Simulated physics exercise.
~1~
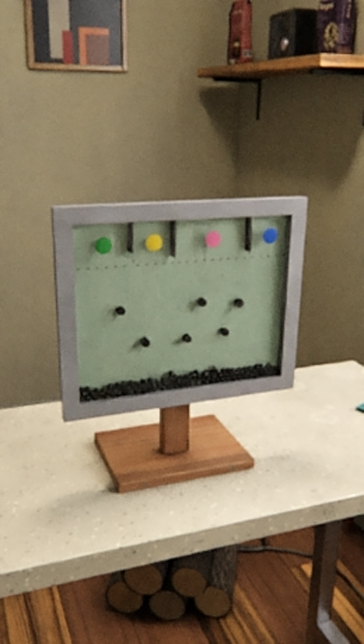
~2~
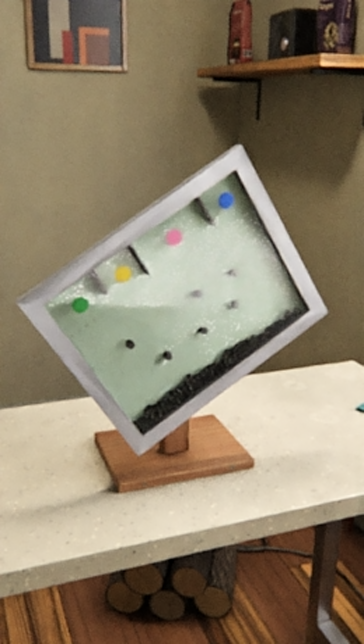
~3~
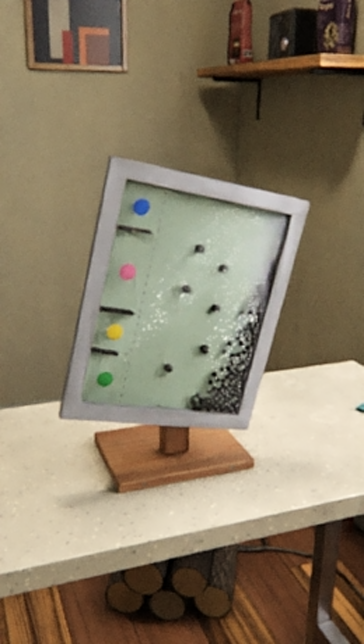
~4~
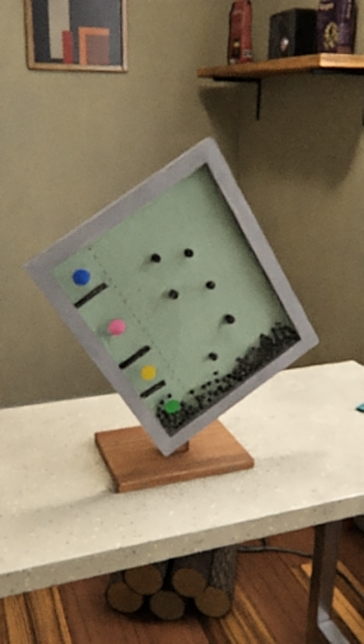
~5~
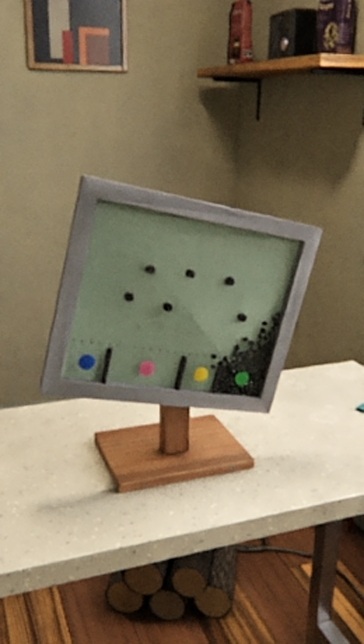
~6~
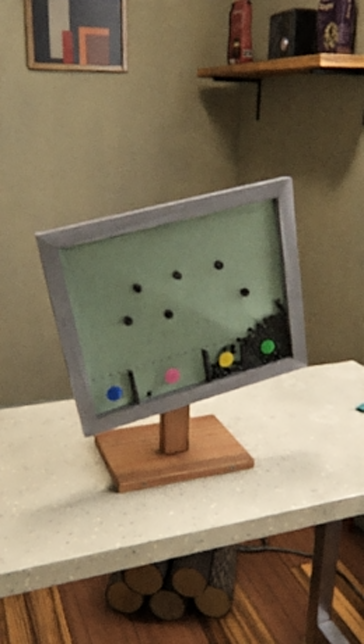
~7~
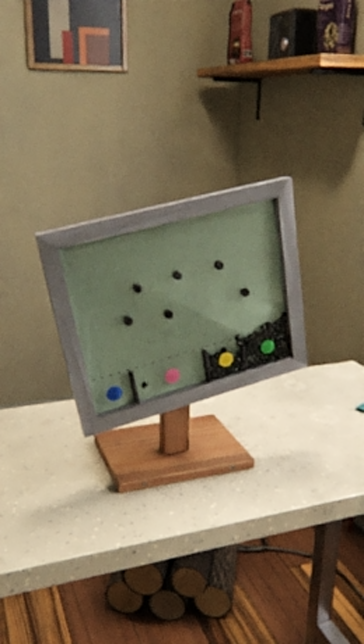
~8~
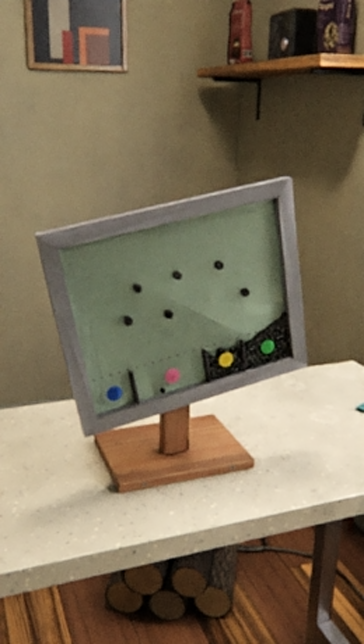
A grey-framed display case with a clear face and pale green back stands on a wooden base on a pale tabletop, seen from the front in a room with a shelf and stacked logs below. Green, yellow, pink and blue dots line its top, and black beads lie along the bottom beneath scattered dark pegs. The case swings anticlockwise, and the beads slide toward the right side. It keeps turning until it is nearly upside down, slightly tilted, with the dots at the bottom. The beads settle in the lower right, mostly around green, with many around yellow, while pink and blue stay practically empty.
